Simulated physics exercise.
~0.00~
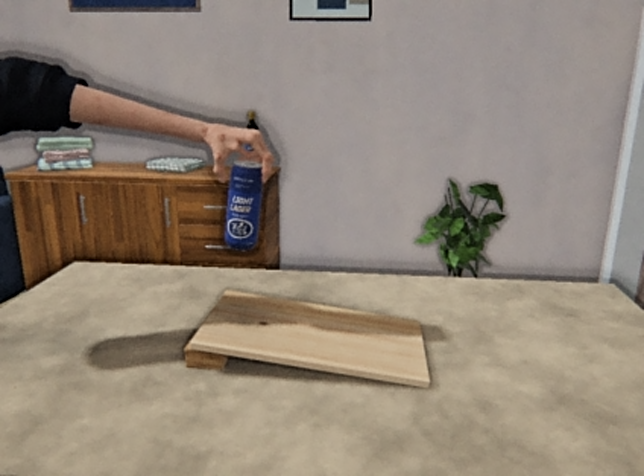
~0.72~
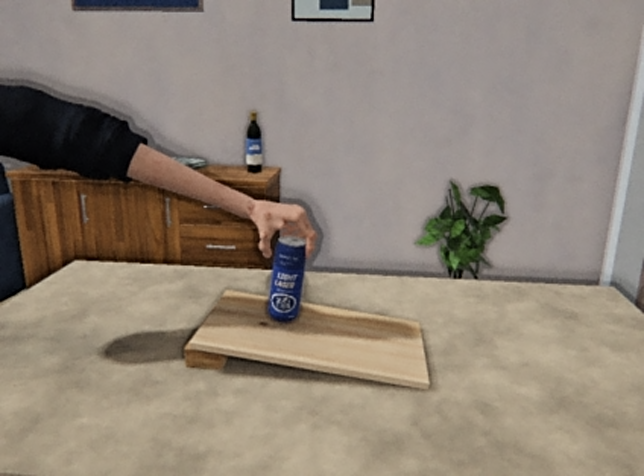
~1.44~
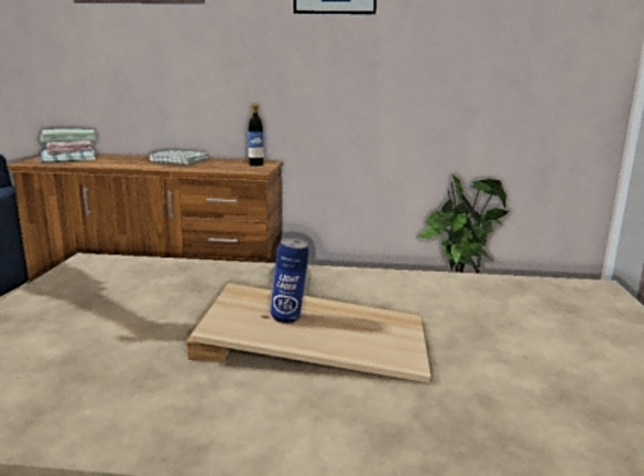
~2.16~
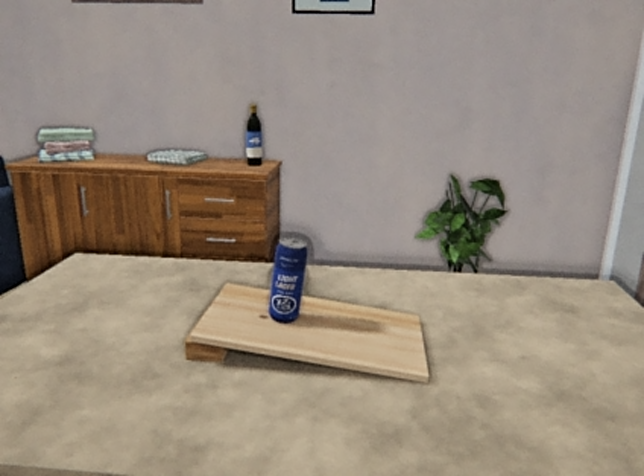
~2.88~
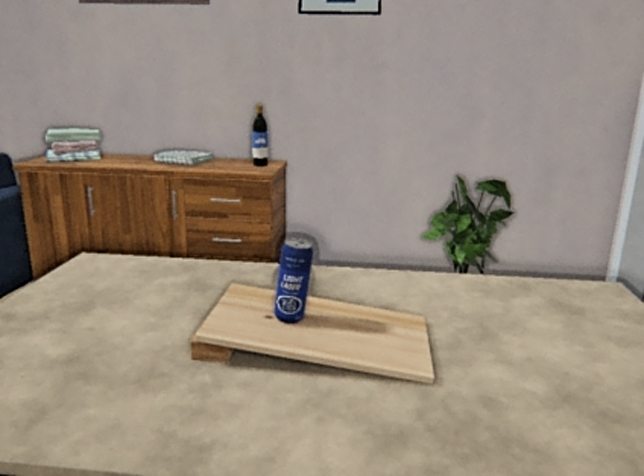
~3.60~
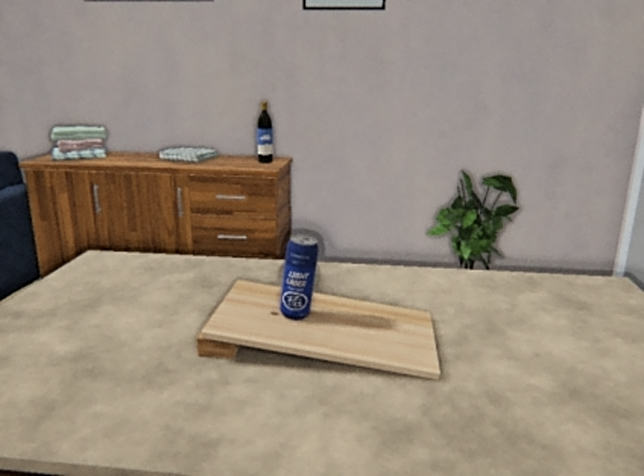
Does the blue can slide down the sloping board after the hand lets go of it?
No, the blue can stays upright and at rest on the board where the hand put it.
